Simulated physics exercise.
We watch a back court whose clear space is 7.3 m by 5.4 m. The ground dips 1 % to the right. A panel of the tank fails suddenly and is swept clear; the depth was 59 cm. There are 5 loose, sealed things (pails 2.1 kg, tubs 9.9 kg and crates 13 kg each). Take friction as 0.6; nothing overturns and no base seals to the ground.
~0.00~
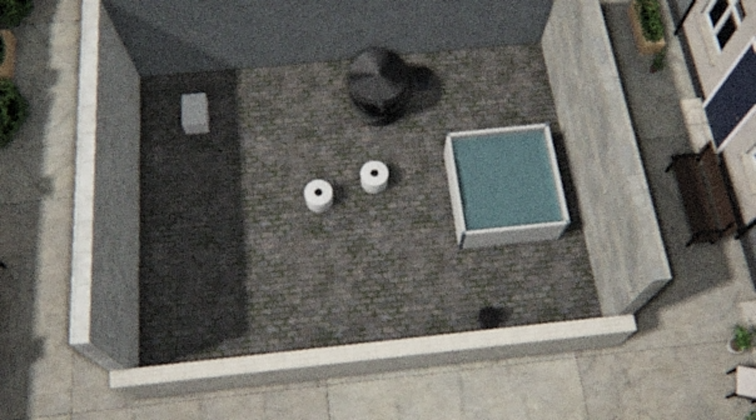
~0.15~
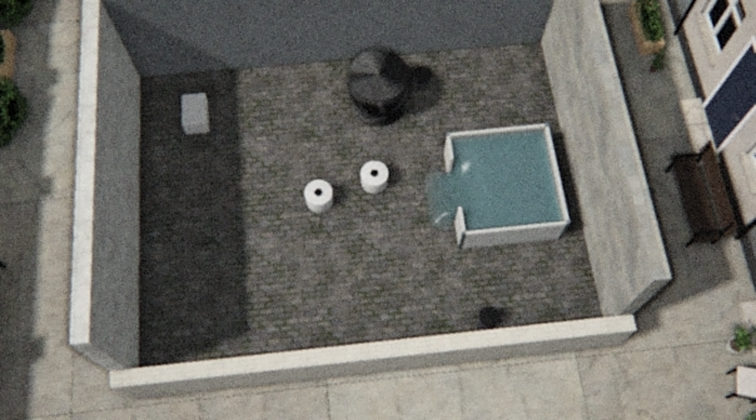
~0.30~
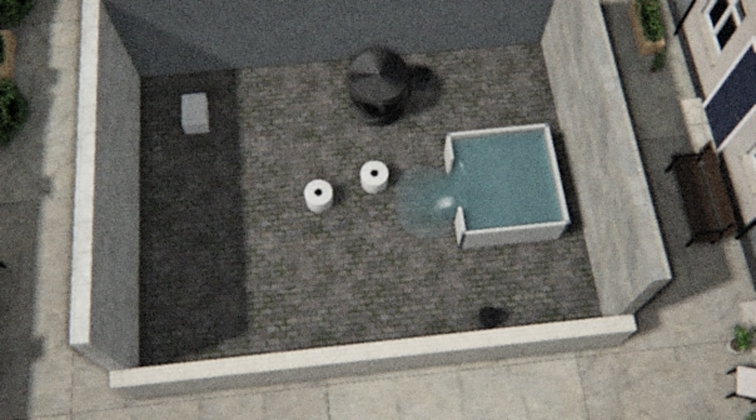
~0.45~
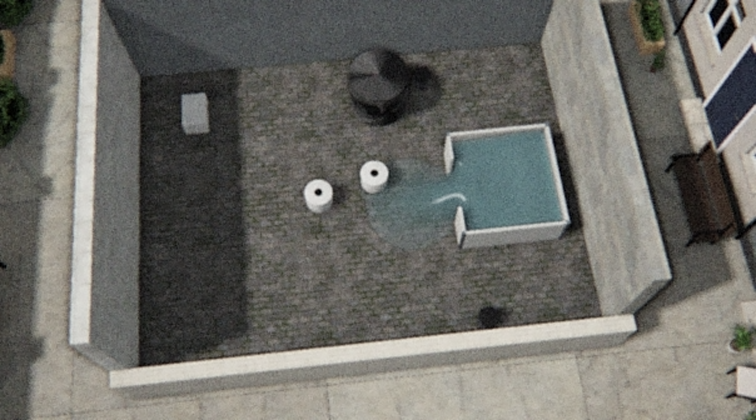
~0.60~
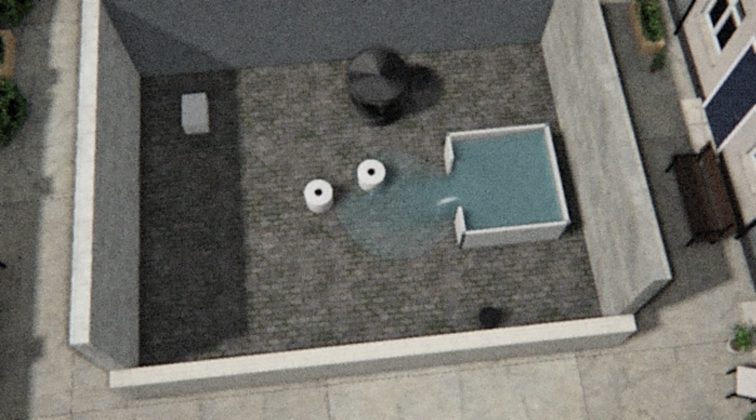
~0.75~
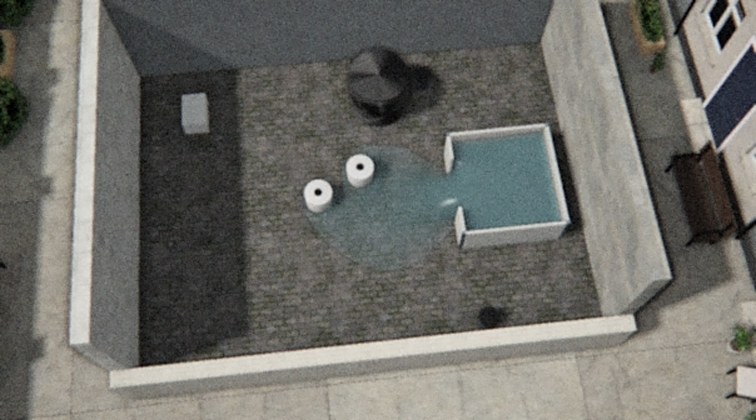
At first, a square tank of blue-green water stands closed in a walled paved yard, near two white tubs. Then its left side opens and water pours out, fanning leftward across the dark paving. As the sheet widens around the nearer tub, that tub slides a short way left, while the other stays put.
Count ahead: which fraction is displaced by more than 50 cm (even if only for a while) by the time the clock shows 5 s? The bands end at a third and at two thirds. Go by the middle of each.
It is between one and two thirds.
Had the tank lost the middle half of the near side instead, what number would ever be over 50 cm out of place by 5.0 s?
Then 1.
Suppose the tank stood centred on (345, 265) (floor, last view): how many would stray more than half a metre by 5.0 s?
In that case 1 of them.
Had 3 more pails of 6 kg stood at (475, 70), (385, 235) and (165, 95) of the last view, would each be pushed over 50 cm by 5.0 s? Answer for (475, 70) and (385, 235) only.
In turn: Under, over.
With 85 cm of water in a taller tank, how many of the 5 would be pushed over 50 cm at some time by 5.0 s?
In that case 3 of them.
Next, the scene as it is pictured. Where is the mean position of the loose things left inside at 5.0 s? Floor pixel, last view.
Around (296, 160).
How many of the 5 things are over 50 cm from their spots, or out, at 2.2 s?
2 of them.
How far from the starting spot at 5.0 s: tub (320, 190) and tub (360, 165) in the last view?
In that order: 250 cm, 300 cm.
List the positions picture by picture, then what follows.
A tub at (374, 173) rests on the ground; a tub at (318, 192), on the bottom; water covers 2.7 m2; 0 of 5 have shifted, in the first picture.
A tub at (374, 173) rests on the ground; a tub at (318, 192) rests on the ground; water covers 3.2 m2; 0 of 5 have shifted, in the second picture.
A tub at (374, 173), on the bottom; a tub at (318, 192), on the bottom; 3.8 m2 under water; 0 of 5 have shifted, in the third picture.
A tub at (374, 173) rests on the ground; a tub at (318, 192) rests on the ground; 4.6 m2 under water; 0 of 5 have shifted, in the fourth picture.
A tub at (371, 172) rests on the ground, 6 cm from its start; a tub at (318, 192), on the bottom; water covers 5.4 m2; 1 of 5 have shifted, in the fifth picture.
A tub at (360, 167), on the bottom, 26 cm from its start; a tub at (318, 192), on the bottom; water covers 6.3 m2; 1 of 5 have shifted, in the sixth picture.
After 1.1 s 1 of 5 are over 50 cm from their spots; 0 afloat.
After 2.2 s 2 of 5 are over 50 cm from their spots; 0 afloat.
After 3.5 s 2 of 5 are over 50 cm from their spots; 0 afloat.
After 5.0 s 2 of 5 are over 50 cm from their spots, and 2 have been at some point; 3 afloat.
